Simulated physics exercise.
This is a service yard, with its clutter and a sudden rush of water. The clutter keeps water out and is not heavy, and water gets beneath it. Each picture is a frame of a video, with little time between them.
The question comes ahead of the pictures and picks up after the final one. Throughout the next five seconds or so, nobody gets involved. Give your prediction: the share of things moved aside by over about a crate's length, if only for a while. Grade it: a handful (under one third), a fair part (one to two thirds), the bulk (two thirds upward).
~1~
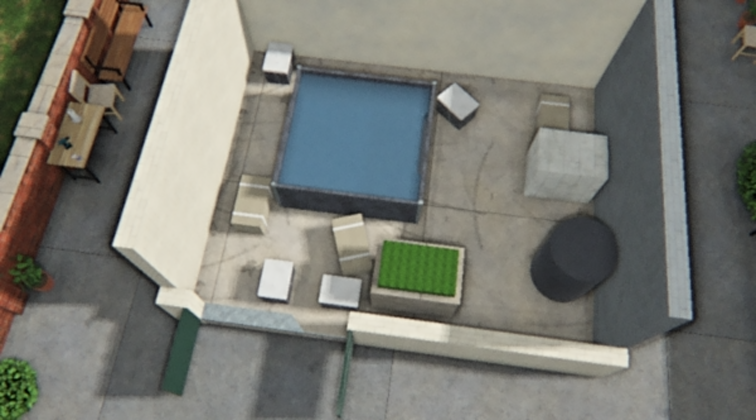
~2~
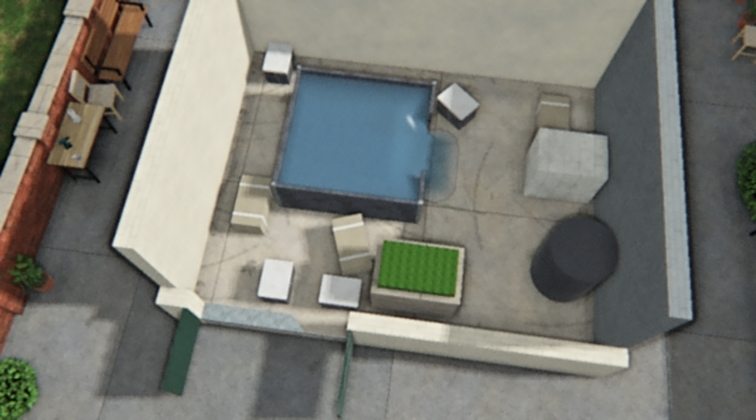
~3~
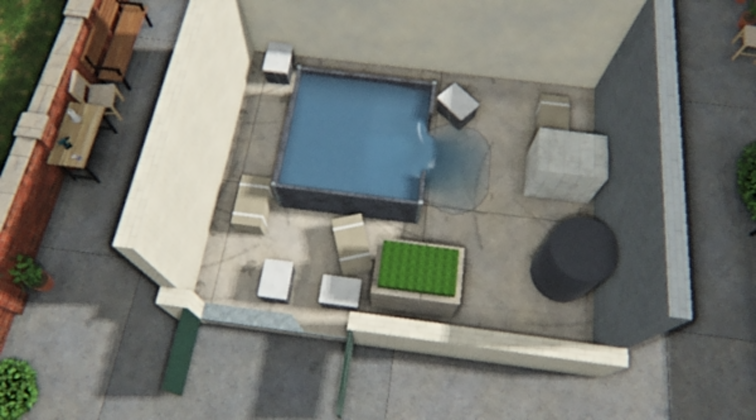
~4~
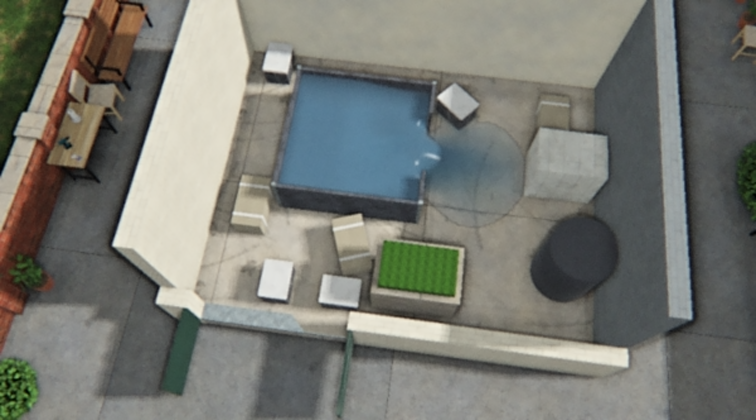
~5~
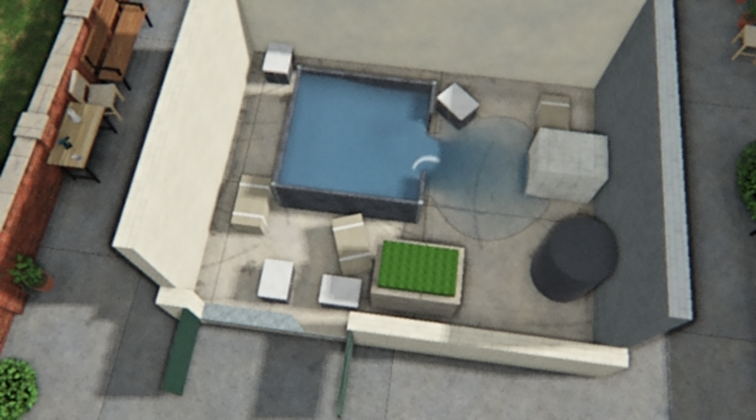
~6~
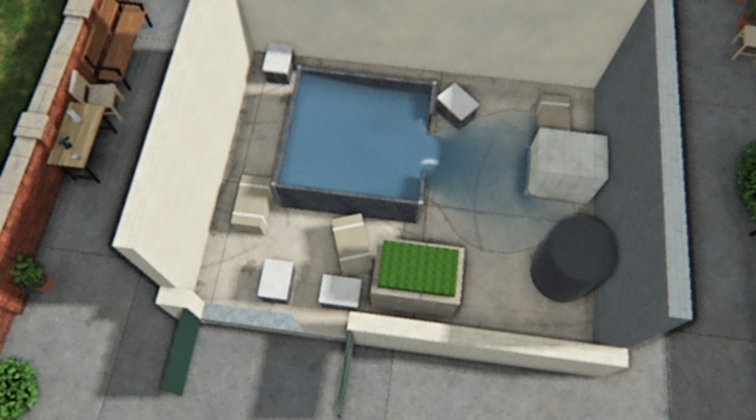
A handful.
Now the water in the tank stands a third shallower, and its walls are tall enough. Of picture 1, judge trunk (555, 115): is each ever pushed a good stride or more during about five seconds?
Covered that distance.
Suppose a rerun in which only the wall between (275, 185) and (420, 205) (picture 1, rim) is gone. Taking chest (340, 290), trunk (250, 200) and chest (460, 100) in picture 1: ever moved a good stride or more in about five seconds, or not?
In turn: Yes, not that far, no.
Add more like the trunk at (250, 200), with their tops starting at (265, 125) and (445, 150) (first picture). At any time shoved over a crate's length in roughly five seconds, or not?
Result by item: Stays where it is / gets dislodged.
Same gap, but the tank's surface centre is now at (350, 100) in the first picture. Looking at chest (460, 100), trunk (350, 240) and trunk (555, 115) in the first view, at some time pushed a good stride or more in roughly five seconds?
Far enough, Not far, Far enough.
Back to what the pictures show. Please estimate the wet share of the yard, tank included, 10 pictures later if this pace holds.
About 50 in a hundred.
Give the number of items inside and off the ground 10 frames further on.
The tally stands at 1.
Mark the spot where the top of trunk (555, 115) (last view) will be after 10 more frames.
Estimated position: Around (587, 118).
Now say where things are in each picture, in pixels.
In the first frame, a trunk at (555, 117), on the bottom; a chest at (459, 100) rests on the ground; 0 of 7 have shifted.
In the second frame, a trunk at (555, 117) rests on the ground; a chest at (459, 100), on the bottom; 0 of 7 have shifted.
In the third frame, a trunk at (555, 117) rests on the ground; a chest at (459, 100) rests on the ground; 0 of 7 have shifted.
In the fourth frame, a trunk at (555, 117) rests on the ground; a chest at (459, 100) rests on the ground; 0 of 7 have shifted.
In the fifth frame, a trunk at (555, 117), on the bottom; a chest at (459, 100) rests on the ground; 0 of 7 have shifted.
In the sixth frame, a trunk at (556, 117) rests on the ground; a chest at (459, 100), on the bottom; 0 of 7 have shifted.
A moment on, 0 of 7 are well off their spots; 0 afloat.
Next, 0 of 7 are well off their spots; 1 afloat.
Later, 0 of 7 are well off their spots; 1 afloat.
In the end, 1 of 7 are well off their spots, and 1 have been at some point; 1 afloat.
